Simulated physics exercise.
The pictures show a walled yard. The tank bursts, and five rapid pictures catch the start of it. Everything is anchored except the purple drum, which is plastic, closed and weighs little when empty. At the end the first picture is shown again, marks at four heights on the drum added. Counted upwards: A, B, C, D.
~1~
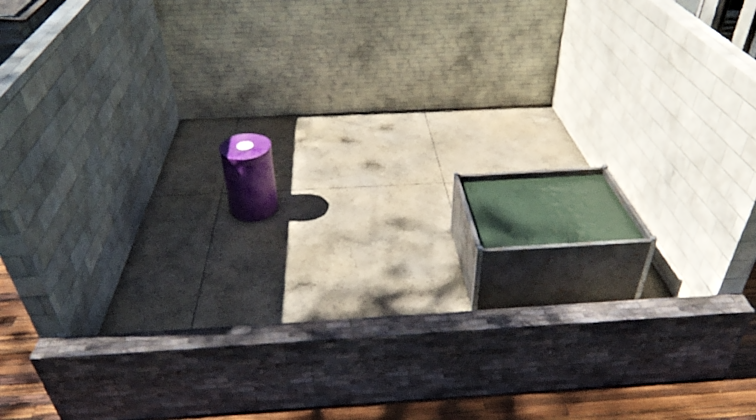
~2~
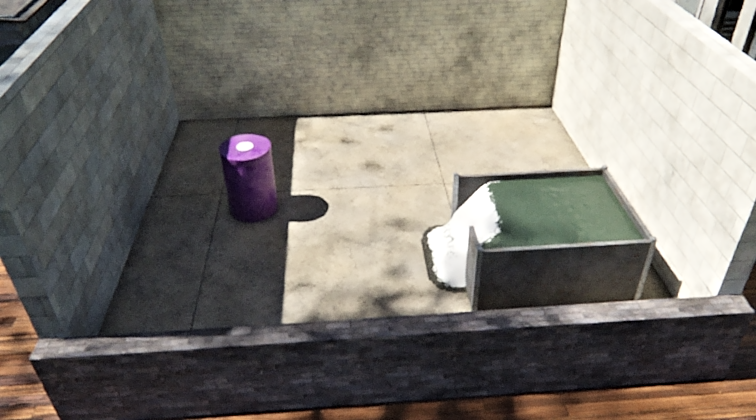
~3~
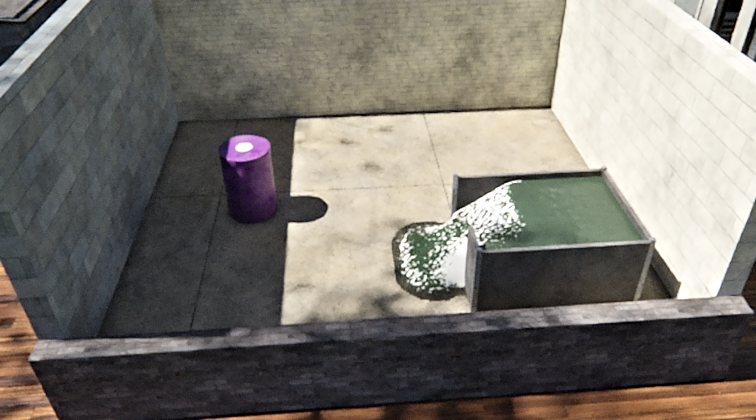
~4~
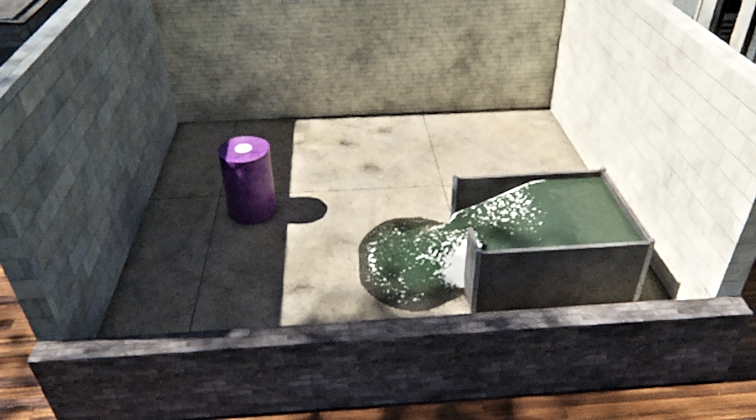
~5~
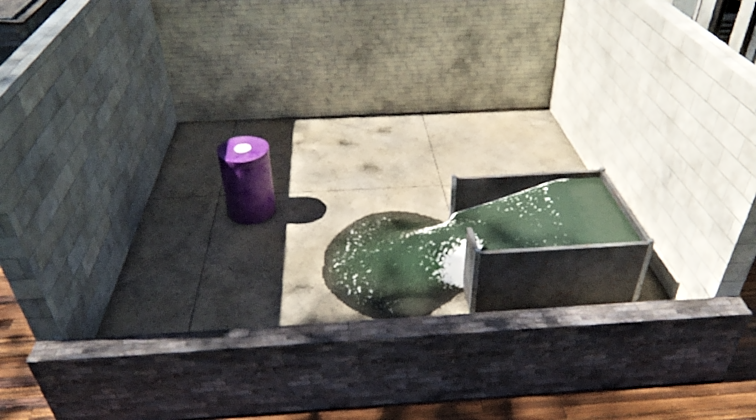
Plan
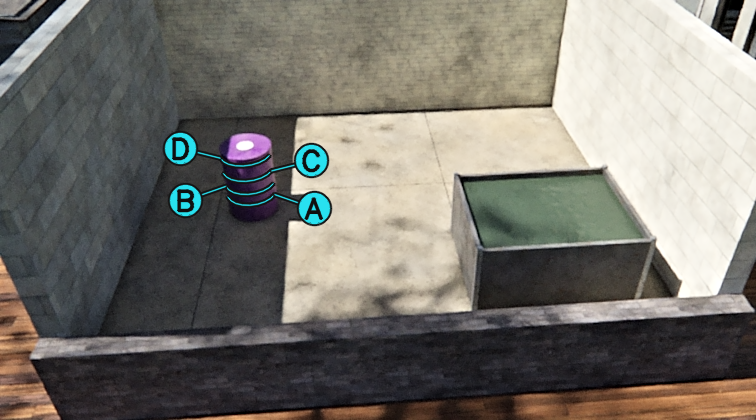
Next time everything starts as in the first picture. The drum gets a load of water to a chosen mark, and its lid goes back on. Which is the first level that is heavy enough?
That is level A.
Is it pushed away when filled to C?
No.
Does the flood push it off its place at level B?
No, not at all.
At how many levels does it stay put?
All of them.
In cyan, A at (249, 205); B at (248, 194); C at (245, 181); D at (243, 165); from the bottom up A, B, C, D.
If A is chosen, it does not move.
If B is chosen, it does not move.
If C is chosen, it does not move.
If D is chosen, it does not move.
